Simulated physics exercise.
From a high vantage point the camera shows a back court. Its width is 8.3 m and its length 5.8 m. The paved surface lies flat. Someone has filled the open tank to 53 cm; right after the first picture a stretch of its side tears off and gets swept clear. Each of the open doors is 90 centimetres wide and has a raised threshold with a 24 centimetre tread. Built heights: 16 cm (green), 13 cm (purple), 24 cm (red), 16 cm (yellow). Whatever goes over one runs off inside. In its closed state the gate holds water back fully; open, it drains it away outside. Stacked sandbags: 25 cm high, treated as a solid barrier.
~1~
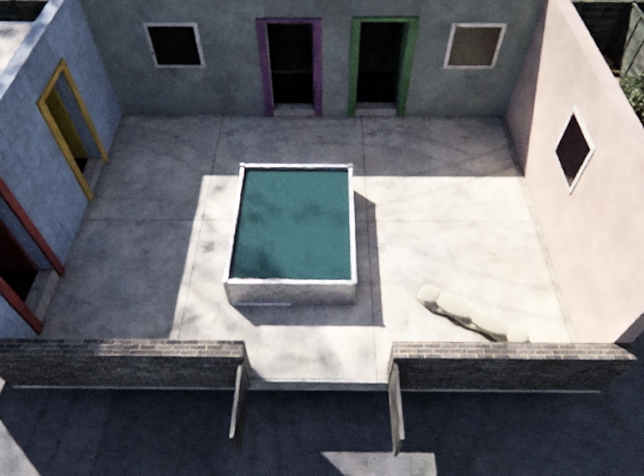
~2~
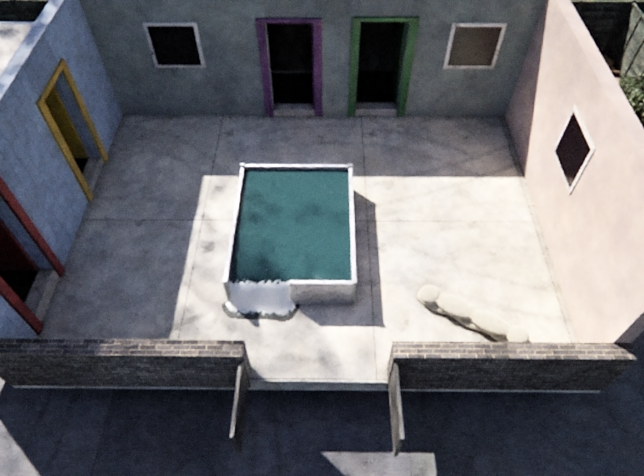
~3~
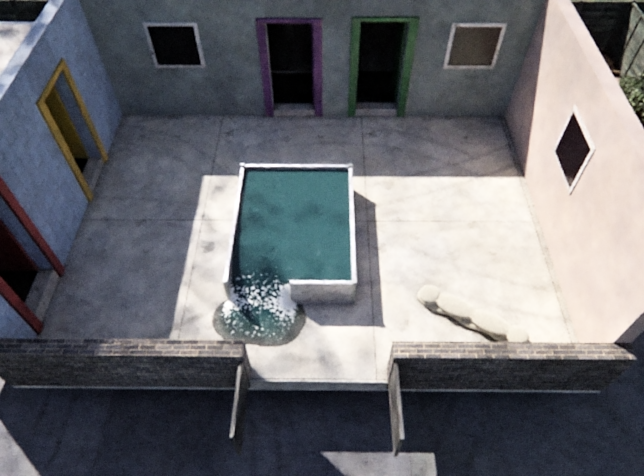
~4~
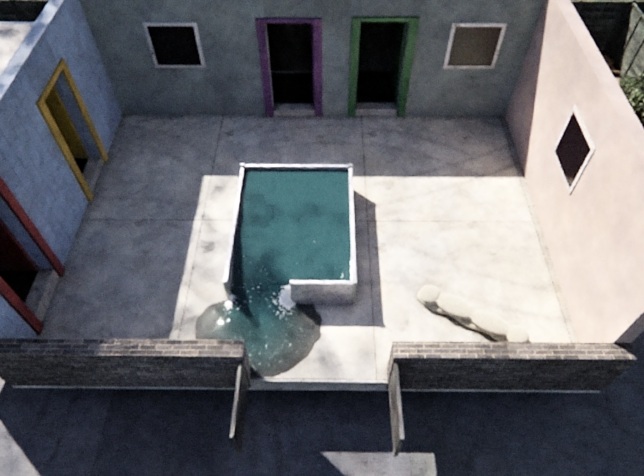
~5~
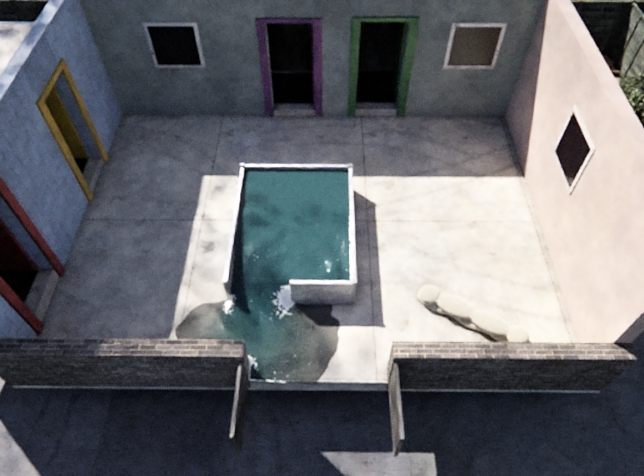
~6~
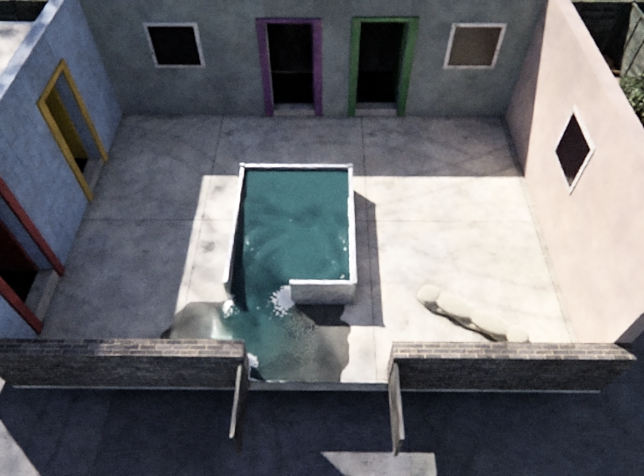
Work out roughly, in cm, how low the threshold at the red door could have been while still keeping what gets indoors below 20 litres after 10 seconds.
No lower than about 13.5 cm.
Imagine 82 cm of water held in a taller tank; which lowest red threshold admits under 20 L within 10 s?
You'd need a step of close to 24 cm.
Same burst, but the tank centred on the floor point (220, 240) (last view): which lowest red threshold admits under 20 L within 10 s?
It should be around 17 cm high.
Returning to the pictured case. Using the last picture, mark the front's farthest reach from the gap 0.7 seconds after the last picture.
(75, 364).
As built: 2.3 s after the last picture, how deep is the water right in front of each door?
Centimetres: Green = 0, purple = 0, red = 19, yellow = 0.
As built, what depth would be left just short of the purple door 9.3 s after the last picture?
4.5 cm.
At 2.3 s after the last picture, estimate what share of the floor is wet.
Some 15 per cent is wet.
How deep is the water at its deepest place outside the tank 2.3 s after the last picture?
About 28 cm at most.
Then, 0.7 s after the last picture water covers 5 % of the floor, deepest (36 cm) near (233, 365); it has not reached the red door.
Then, 2.3 s after the last picture water covers 15 % of the floor, deepest (28 cm) near (233, 365); 19 cm at the red door, 0 litres in over its 24 cm threshold.
Then, 9.3 s after the last picture water covers 55 % of the floor, deepest (12 cm) near (233, 365); 6 cm at the red door, 0 litres in over its 24 cm threshold.
At the red door as built, the water peaked near 19 cm, 2.3 s after the last picture.
With a threshold of 12 cm, 34 litres would have come in within the 10 s; with 16.5 cm, 6 litres. So under 20 litres takes about 13.5 cm.
